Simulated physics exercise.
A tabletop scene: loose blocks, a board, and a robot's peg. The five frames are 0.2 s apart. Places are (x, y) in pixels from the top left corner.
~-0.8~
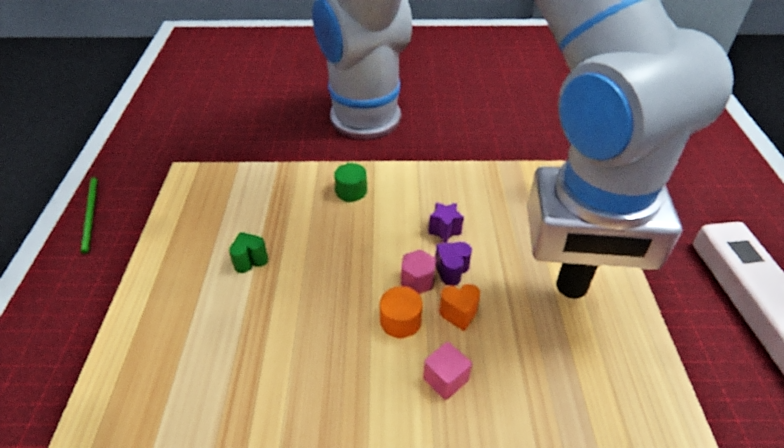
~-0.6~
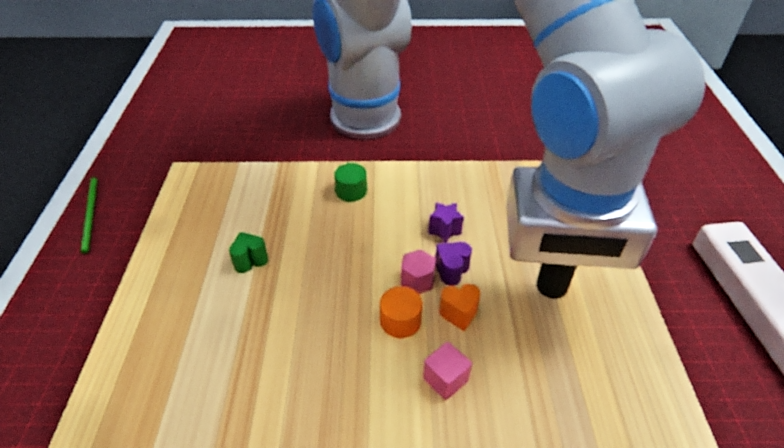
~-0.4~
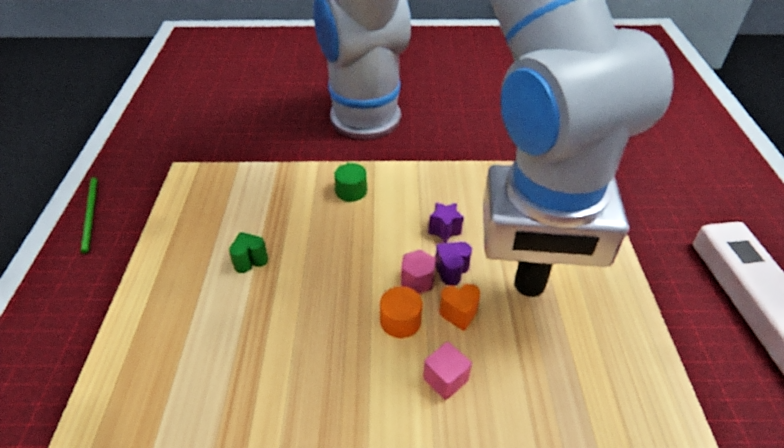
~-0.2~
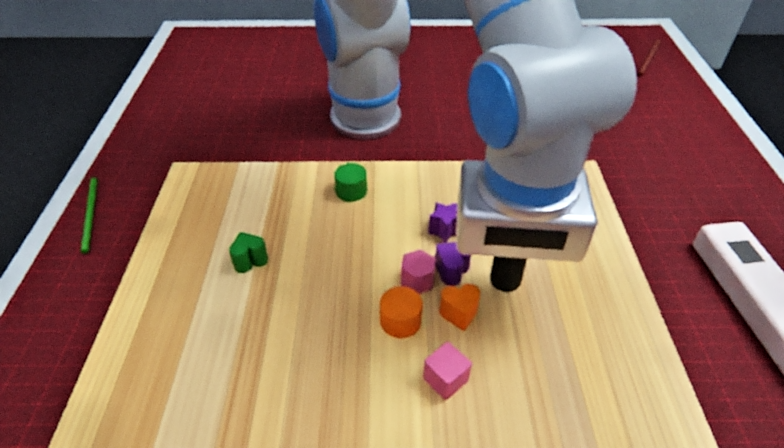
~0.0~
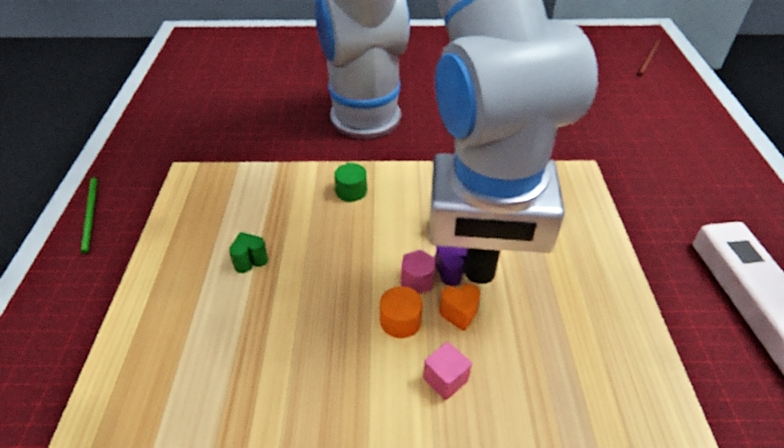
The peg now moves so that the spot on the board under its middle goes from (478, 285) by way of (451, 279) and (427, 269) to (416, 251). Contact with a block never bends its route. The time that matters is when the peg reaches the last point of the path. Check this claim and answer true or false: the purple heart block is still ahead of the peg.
The claim holds.
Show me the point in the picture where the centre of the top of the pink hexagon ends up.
Around (396, 256).
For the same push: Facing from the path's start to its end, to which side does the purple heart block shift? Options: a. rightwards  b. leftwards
I choose a.
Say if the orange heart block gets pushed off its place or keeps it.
It keeps its spot.
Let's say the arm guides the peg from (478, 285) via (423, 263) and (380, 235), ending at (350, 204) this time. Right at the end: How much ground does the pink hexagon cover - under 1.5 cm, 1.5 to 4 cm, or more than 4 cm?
Distance: 1.5 to 4 cm.
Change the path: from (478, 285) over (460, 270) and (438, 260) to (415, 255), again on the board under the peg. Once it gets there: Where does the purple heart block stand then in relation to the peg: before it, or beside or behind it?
I expect it to be in front.
On the path given first. Halfway along, peg at (439, 264); pink hexagon at (404, 259), turned 55° anticlockwise; purple heart block at (427, 239), turned 30° clockwise.
At the end, peg at (417, 239); pink hexagon at (396, 256), turned 85° anticlockwise; purple heart block at (407, 215), turned 35° clockwise; orange heart block unmoved.
